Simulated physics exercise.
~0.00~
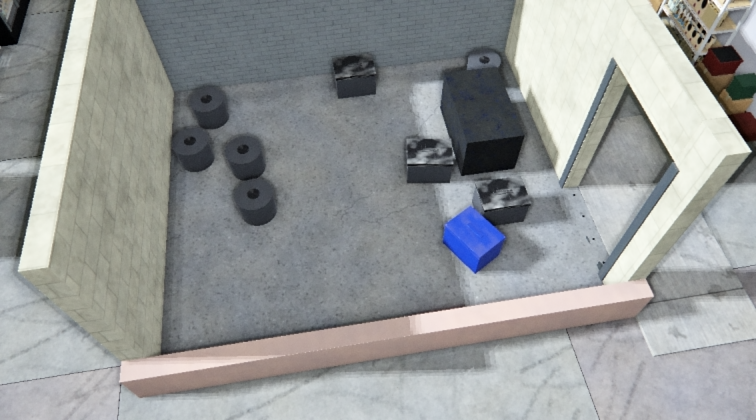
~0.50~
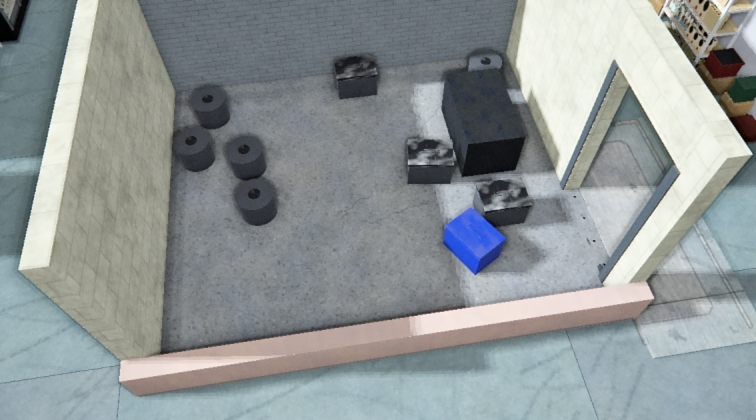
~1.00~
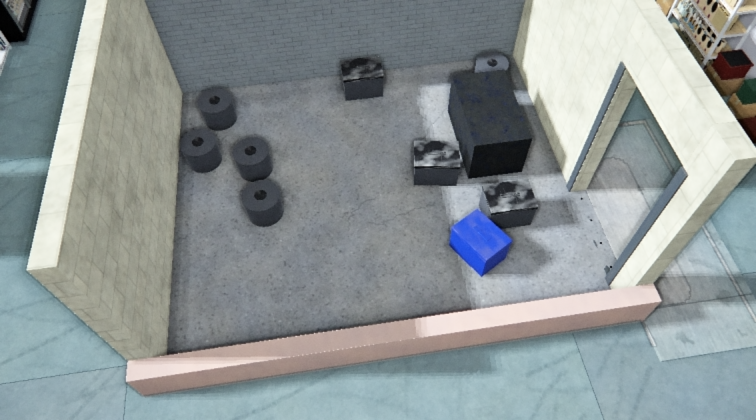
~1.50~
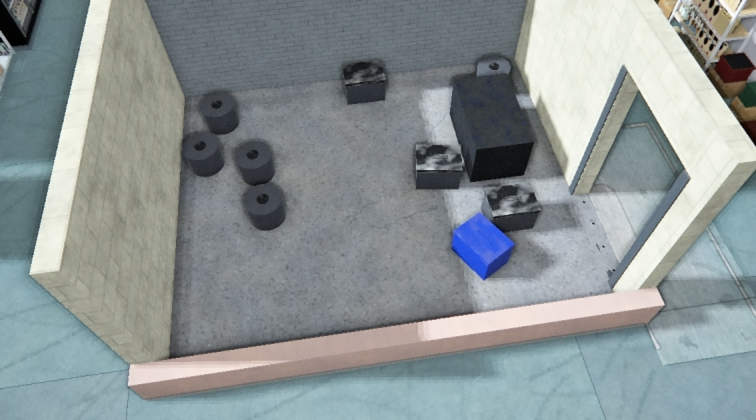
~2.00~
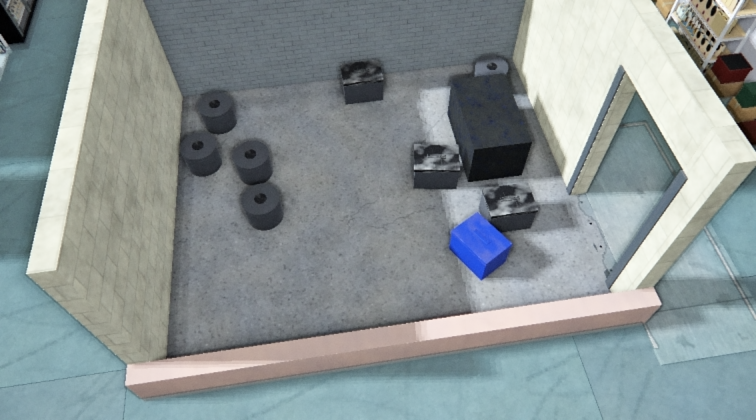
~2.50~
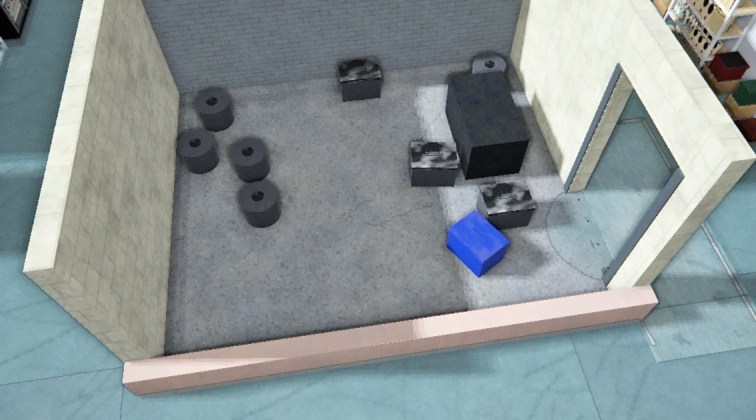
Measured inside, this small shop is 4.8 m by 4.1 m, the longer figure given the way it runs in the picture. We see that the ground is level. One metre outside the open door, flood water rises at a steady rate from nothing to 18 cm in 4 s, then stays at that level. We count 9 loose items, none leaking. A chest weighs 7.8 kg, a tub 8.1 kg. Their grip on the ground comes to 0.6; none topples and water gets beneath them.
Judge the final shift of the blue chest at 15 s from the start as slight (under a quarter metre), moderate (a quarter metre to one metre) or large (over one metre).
Large.
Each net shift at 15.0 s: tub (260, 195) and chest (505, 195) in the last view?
Net displacement, in order: 250 cm; 120 cm.
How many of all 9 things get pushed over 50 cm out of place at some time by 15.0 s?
Tally: 7.
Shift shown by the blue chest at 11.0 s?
Some 350 cm from the start.
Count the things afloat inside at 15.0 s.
Answer: 9.
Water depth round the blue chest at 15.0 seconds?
I'd say around 13 cm.
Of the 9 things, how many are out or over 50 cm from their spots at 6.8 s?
The count is 2.
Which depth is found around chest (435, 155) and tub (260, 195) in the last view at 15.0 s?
6 and 6 cm.
After 3.5 s the blue chest is near (476, 236), 0.0 m from its start, aground; 0 afloat.
After 6.8 s the blue chest is near (239, 273), 2.6 m from its start, aground; 1 afloat.
After 11.0 s the blue chest is near (177, 208), 3.4 m from its start, afloat; 6 afloat.
After 15.0 s the blue chest is near (201, 80), 4.2 m from its start, afloat; 9 afloat.
